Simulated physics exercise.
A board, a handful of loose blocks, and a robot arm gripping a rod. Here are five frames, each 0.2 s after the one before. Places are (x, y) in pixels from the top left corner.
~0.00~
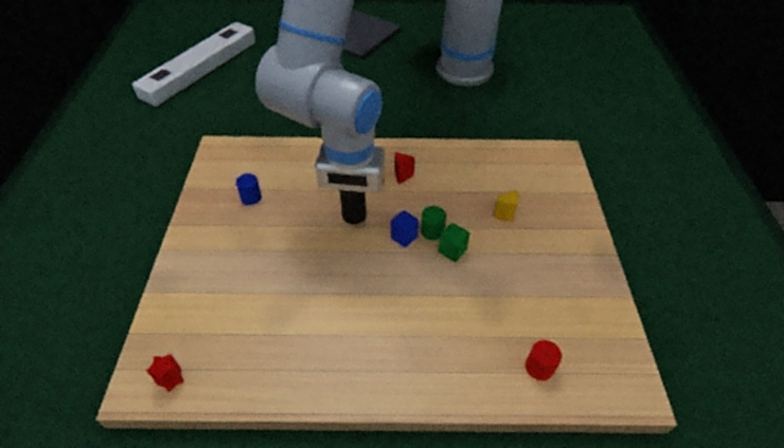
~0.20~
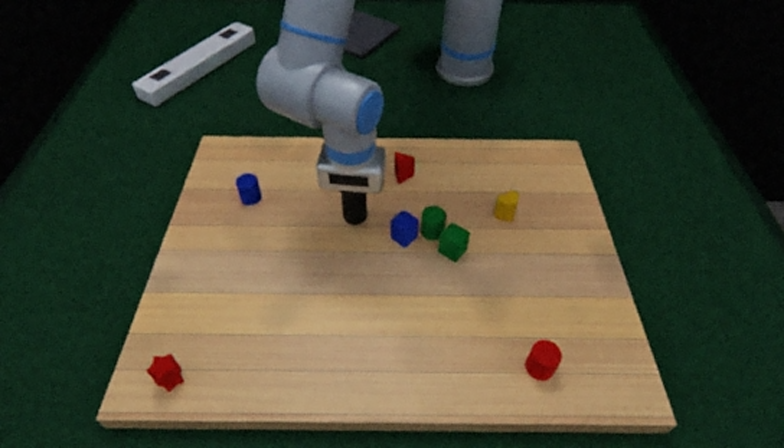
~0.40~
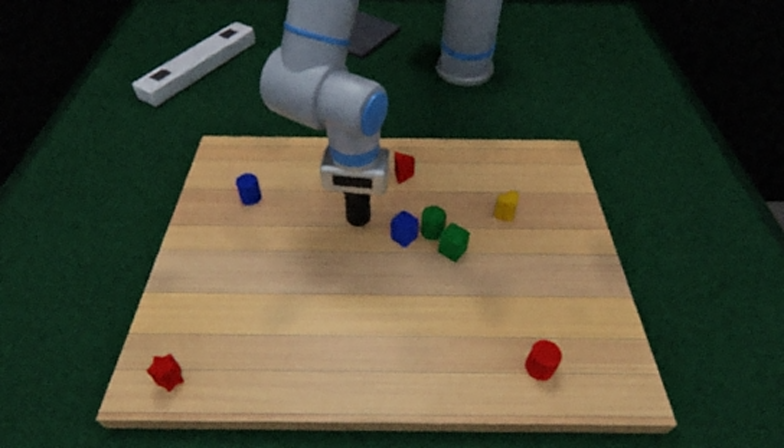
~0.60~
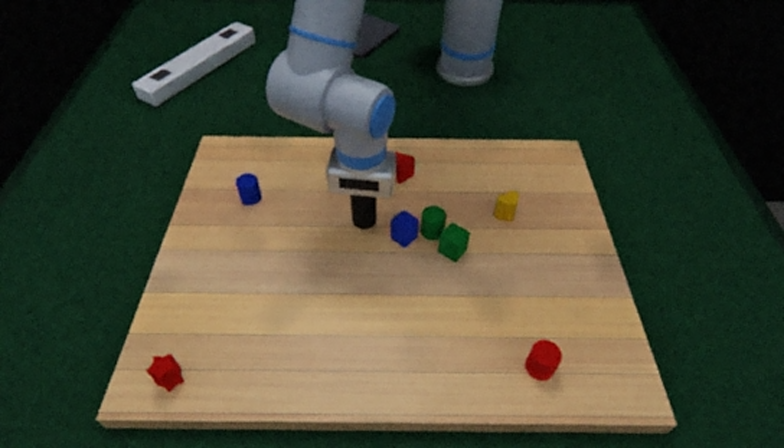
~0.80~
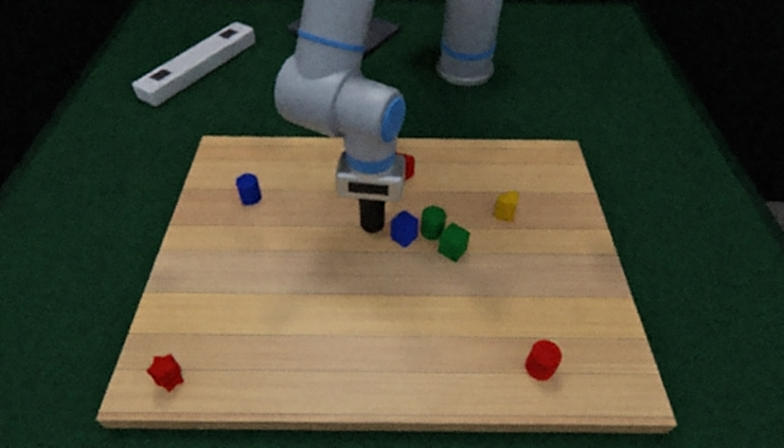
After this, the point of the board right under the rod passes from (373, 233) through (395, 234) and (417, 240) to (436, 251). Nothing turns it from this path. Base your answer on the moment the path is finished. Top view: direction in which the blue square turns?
The answer is counter-clockwise.
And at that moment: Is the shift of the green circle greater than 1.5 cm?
Yes, that is how it ends up.
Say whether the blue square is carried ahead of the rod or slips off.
Before the rod.
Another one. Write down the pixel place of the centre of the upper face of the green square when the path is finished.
I'd expect the centre of its top face to be at (485, 239).
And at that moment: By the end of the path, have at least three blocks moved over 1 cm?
The answer is yes.
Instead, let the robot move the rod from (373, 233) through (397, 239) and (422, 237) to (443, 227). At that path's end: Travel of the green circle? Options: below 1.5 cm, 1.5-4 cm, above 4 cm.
The green circle moves over 4 cm.
On the path given first. Halfway along, rod (407, 228); blue square (432, 226); green circle (447, 213).
At the end, rod (437, 243); blue square (462, 238), turned 25° anticlockwise; green circle (450, 213); green square (485, 239), turned 20° anticlockwise.
